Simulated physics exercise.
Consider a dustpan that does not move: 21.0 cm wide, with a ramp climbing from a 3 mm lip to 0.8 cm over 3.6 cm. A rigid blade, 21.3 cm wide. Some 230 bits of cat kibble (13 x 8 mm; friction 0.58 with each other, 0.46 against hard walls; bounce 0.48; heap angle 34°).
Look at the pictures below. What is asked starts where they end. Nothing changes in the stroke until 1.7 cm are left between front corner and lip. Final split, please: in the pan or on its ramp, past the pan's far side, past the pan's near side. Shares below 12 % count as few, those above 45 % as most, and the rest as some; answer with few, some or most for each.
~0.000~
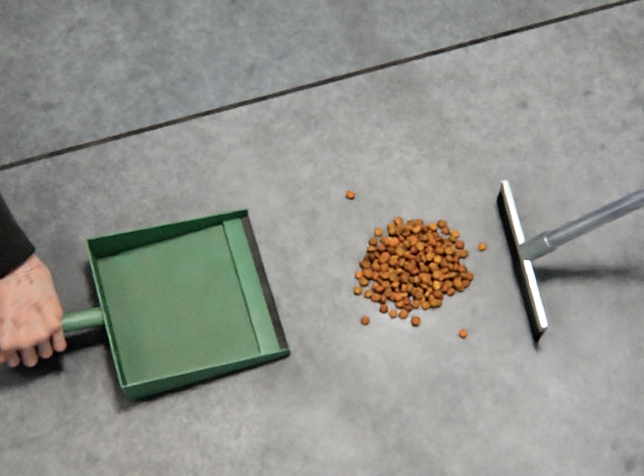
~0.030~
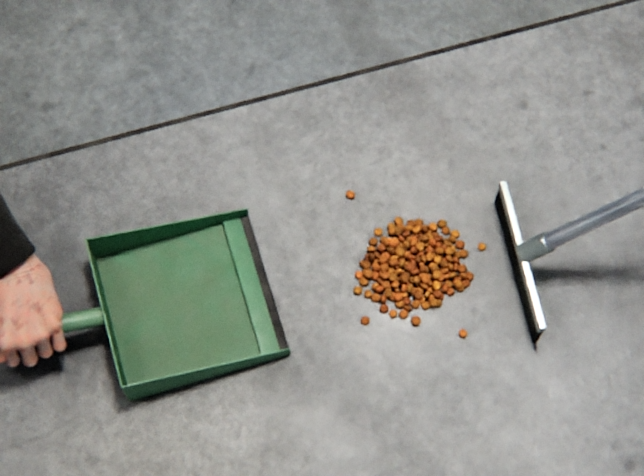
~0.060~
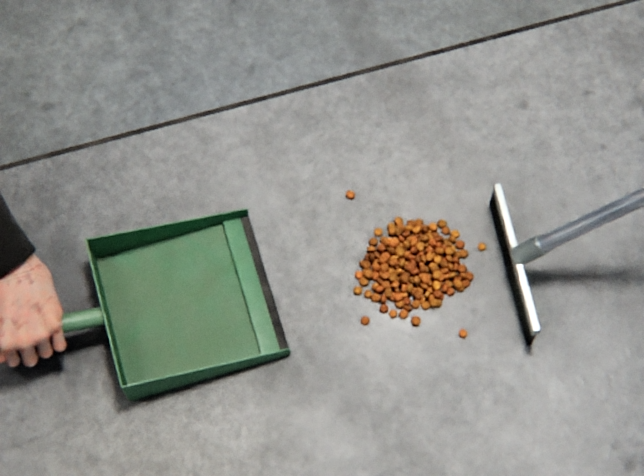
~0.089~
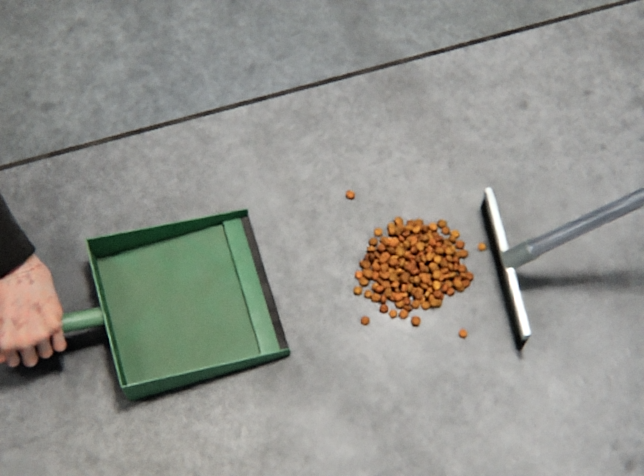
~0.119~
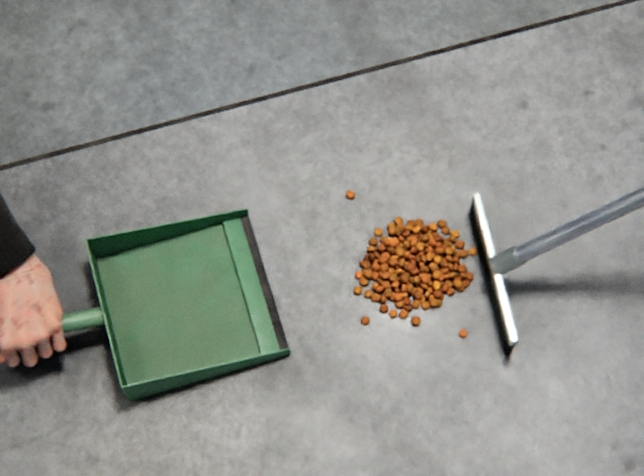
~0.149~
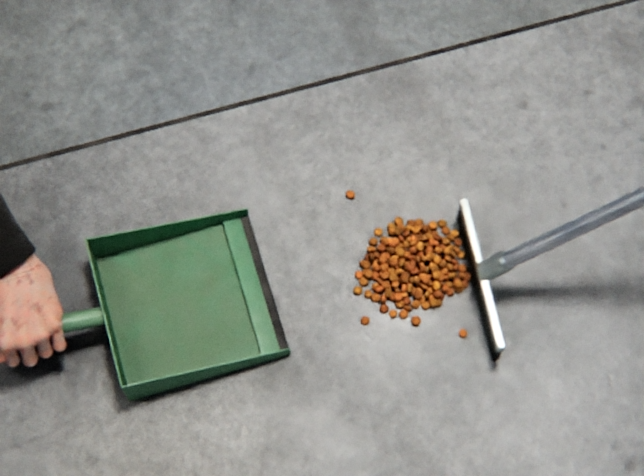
Final split: In the pan or on its ramp: Some; past the pan's far side: Few; past the pan's near side: Some.
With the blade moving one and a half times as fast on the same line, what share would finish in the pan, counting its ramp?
Then roughly 25 per cent.
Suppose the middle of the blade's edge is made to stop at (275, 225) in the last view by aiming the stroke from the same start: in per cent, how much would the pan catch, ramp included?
Some 35 per cent.
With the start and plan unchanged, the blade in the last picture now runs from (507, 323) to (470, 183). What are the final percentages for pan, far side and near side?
Split: Pan = 40, far = 15, near = 5.
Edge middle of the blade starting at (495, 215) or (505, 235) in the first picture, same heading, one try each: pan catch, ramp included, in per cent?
I'd put it near 40 per cent for the first and near 35 per cent for the second.
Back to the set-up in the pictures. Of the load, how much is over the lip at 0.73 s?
It's near 20 percent at that moment.
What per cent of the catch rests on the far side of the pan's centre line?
Estimate: Close to 10 %.
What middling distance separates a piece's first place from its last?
That distance is close to 20 cm.
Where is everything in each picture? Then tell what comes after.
The first picture shows blade from (543, 327) to (504, 187), moved 0.0 cm, 0 of the pieces shifted so far; middle of the pieces at (414, 268); pan at (177, 309).
The second picture shows blade from (541, 328) to (503, 187), moved 0.3 cm, 0 of the pieces shifted so far; middle of the pieces at (414, 268).
The third picture shows blade from (535, 331) to (497, 190), moved 1.2 cm, 0 of the pieces shifted so far; middle of the pieces at (414, 268).
The fourth picture shows blade from (526, 335) to (488, 194), moved 2.6 cm, 0 of the pieces shifted so far; middle of the pieces at (414, 268).
The fifth picture shows blade from (513, 341) to (476, 199), moved 4.4 cm, 1 of the pieces shifted so far; middle of the pieces at (414, 268).
The sixth picture shows blade from (500, 348) to (463, 205), moved 6.4 cm, 8 of the pieces shifted so far; middle of the pieces at (414, 268); pan at (177, 309). Its pace works out near 0.64 m/s, heading 9 degrees towards the viewer's side.
Then, at 0.34 s, middle of the blade 15 cm from the lip; 0 % over the lip, far side 0 %, near side 10 %.
After 0.47 s, middle of the blade 7 cm from the lip; 0 % over the lip, far side 0 %, near side 15 %.
After 0.73 s, middle of the blade 3 cm from the lip; 20 % over the lip, far side 0 %, near side 20 %.
In the end, at 1.1 s, pan 20 %, far side 0 %, near side 20 %, in front of the lip or behind the blade 60 %.
